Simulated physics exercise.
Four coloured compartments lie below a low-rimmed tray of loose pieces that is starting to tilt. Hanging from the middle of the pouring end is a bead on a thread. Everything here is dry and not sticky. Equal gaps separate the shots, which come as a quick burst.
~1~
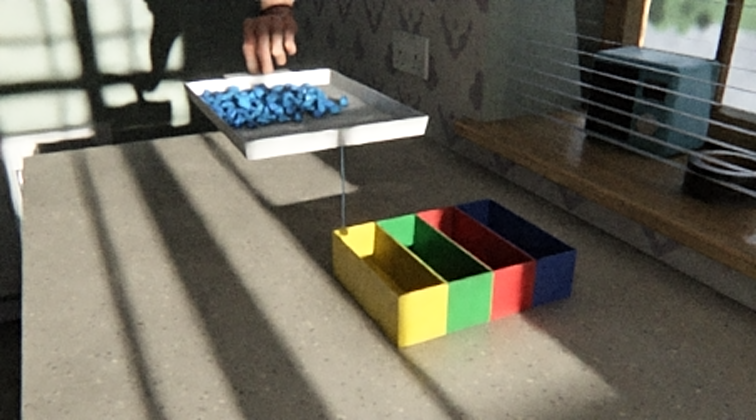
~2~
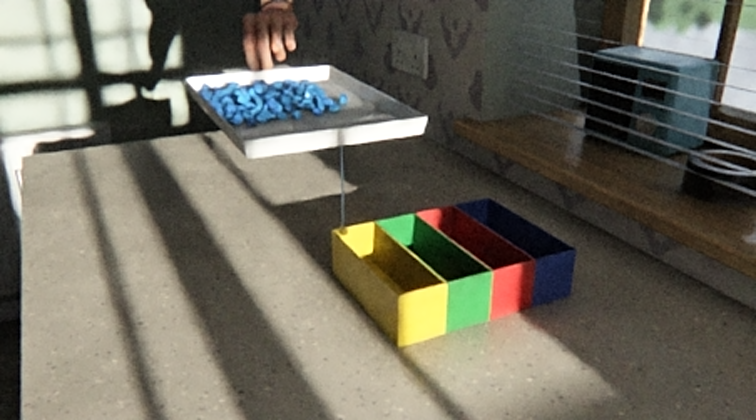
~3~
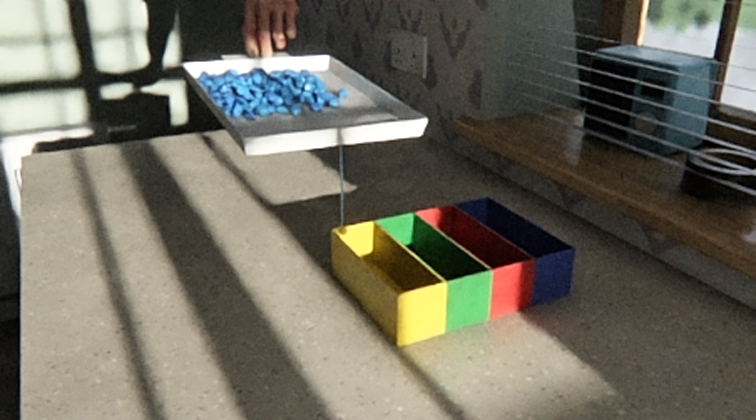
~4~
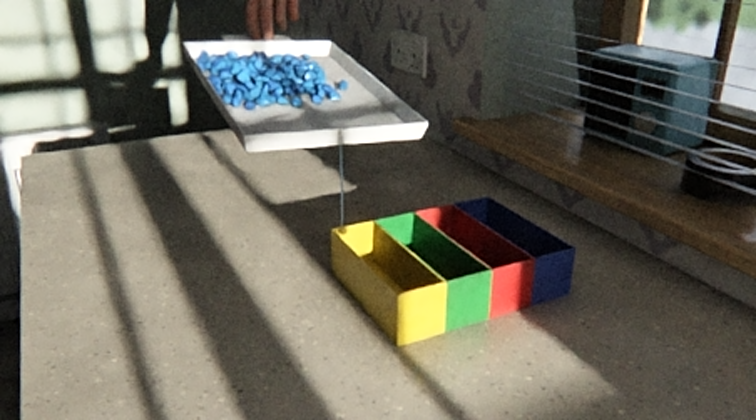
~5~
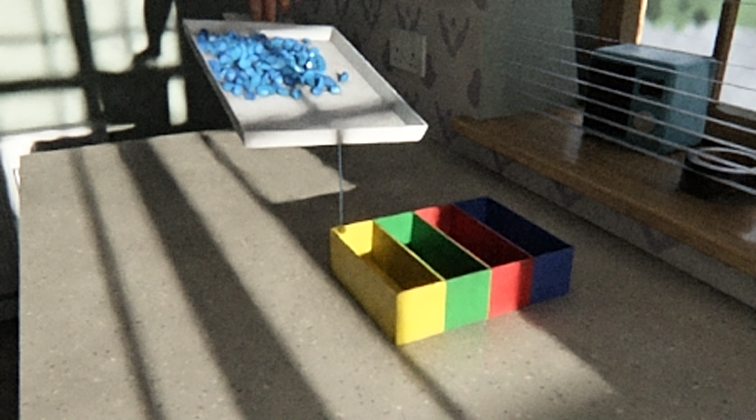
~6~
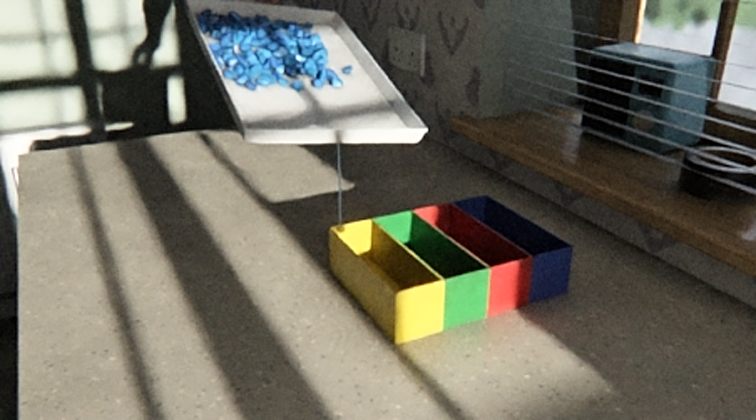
The clip opens on a white tray of blue stones held level by a hand at its far side, above a box with yellow, green, red and blue compartments. The far side then rises steadily, tilting the tray more steeply toward its near edge, while the stones stay bunched toward the raised end.
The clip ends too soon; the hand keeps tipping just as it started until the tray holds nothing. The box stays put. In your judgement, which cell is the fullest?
In my judgement the green cell is fullest.
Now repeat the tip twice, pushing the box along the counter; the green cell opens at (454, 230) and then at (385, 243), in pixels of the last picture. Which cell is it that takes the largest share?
Try 1 - the yellow one. Try 2 - that red cell.
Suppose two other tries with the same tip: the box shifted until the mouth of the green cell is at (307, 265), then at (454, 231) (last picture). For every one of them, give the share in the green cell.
It would be near 0 per cent first and near 30 per cent second.
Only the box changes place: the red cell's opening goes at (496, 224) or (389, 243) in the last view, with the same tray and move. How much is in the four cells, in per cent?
First case: Some 90 %; second case: Some 90 %.
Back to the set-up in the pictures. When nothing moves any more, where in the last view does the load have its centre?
The centre comes to rest near (434, 285).
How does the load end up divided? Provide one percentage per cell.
Yellow cell some 20; green cell some 50; red cell some 20; blue cell some 0.
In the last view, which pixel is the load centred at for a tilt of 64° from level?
I'd mark the middle close to (383, 120).
Shortly afterwards, tray tipped steeply; all but a few on the tray; a little falling or outside the box.
Next, tray tipped past a quarter turn; near a quarter on the tray; near a third in the green cell; near a quarter in the red cell; a little in the yellow cell; a little falling or outside the box.
Some moments later, tray tipped past a quarter turn; near half in the green cell; near a quarter in the red cell; near a quarter in the yellow cell; only a few falling or outside the box.
In the end, tray tipped past a quarter turn; near half in the green cell; near a quarter in the red cell; near a quarter in the yellow cell; none at all in the blue cell; only a few outside the box.
